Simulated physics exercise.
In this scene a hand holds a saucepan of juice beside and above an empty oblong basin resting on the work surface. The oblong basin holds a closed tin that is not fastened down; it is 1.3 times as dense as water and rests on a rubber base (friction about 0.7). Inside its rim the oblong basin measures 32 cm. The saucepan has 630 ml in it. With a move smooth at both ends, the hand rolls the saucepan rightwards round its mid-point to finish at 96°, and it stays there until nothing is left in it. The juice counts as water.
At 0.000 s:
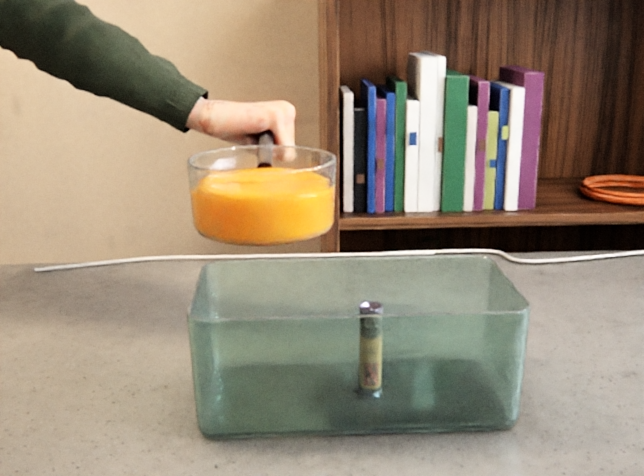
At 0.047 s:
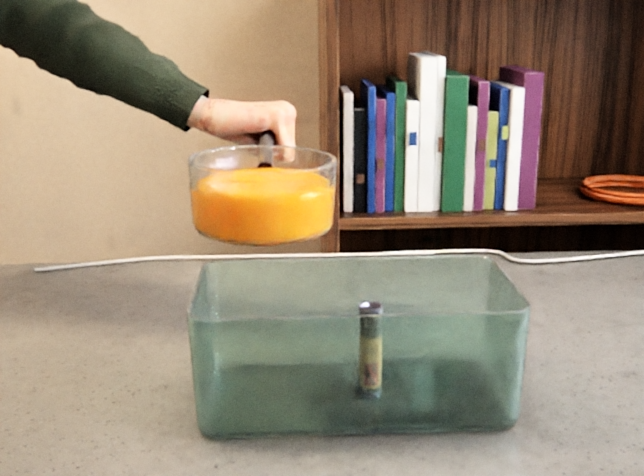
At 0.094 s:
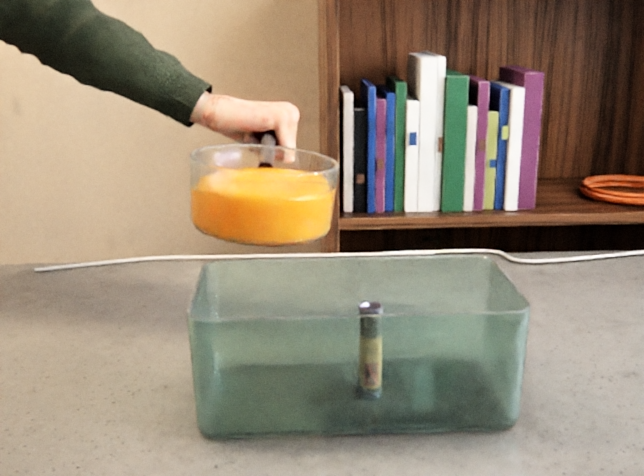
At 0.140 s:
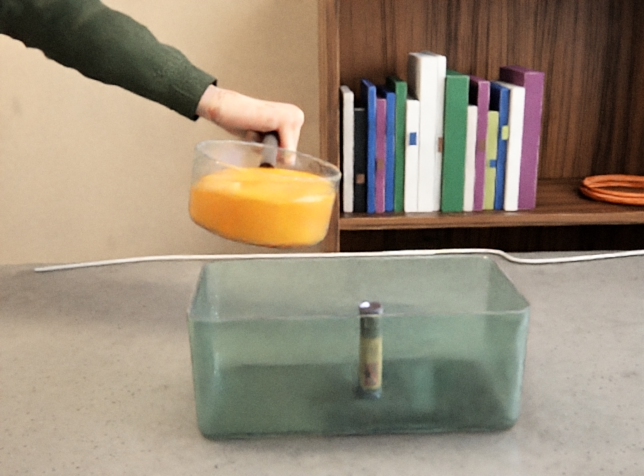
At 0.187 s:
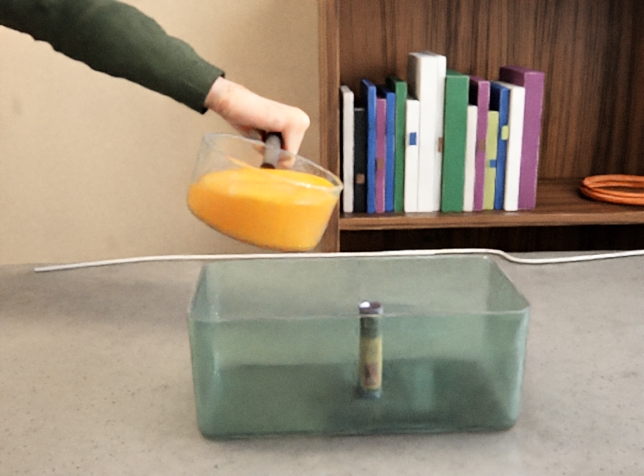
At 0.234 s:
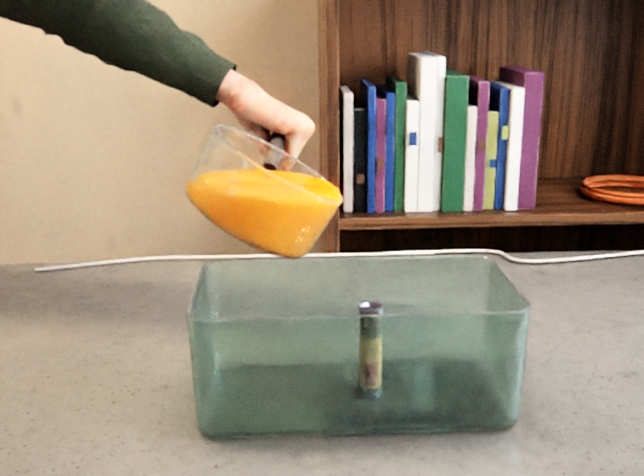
In this clip, a hand holds a clear saucepan of orange juice above a greenish, see-through oblong basin with a small upright tin inside, then gradually tilts the saucepan to the right while the basin and tin stay still.
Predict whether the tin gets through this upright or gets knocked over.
Watch, it's going to go down.
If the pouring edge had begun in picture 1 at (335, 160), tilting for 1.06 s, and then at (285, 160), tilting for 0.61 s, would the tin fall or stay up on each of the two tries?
Run one: It does not tip. Run two: It tumbles.
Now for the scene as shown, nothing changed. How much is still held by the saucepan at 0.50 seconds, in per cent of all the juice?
Roughly 34 %.
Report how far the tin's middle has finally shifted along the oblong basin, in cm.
7.0 cm.
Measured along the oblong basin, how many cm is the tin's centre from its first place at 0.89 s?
About 2 cm.
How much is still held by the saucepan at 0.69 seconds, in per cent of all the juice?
Around 10 in a hundred.
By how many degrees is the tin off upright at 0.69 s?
Measured tilt, approx.: 0 degrees.
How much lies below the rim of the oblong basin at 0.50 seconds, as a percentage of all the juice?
Close to 34 in a hundred.
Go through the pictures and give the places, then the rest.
In the first picture, it leans 0°; its right rim is at (334, 159); the juice meets the walls at (194, 182) and (331, 180); the oblong basin's rim runs from (196, 290) to (510, 282); the tin's top is at (371, 310).
In the second picture, it leans 1°; its right rim is at (335, 161); the juice meets the walls at (195, 182) and (331, 181).
In the third picture, it leans 6°; its right rim is at (337, 166); the juice meets the walls at (195, 181) and (332, 182).
In the fourth picture, it leans 12°; its right rim is at (339, 175); the juice meets the walls at (196, 180) and (333, 183).
In the fifth picture, it leans 21°; its right rim is at (341, 186); the juice meets the walls at (194, 181) and (336, 185).
In the sixth picture, it leans 31°; its right rim is at (340, 199); the juice meets the walls at (191, 177) and (335, 187); 1 per cent is over the edge.
After 0.50 s the tilt is 88° and 33 per cent is still to pour; the tin stands where it began.
After 0.69 s the tilt is 96° and 10 per cent is still to pour; the tin stands where it began.
After 0.89 s the tilt is 96° and 2 per cent is still to pour; the tin leans 15°.
After 1.11 s the tilt is 96° and 1 per cent is still to pour; the tin lies on its side.
In the end the tin lies on its side.
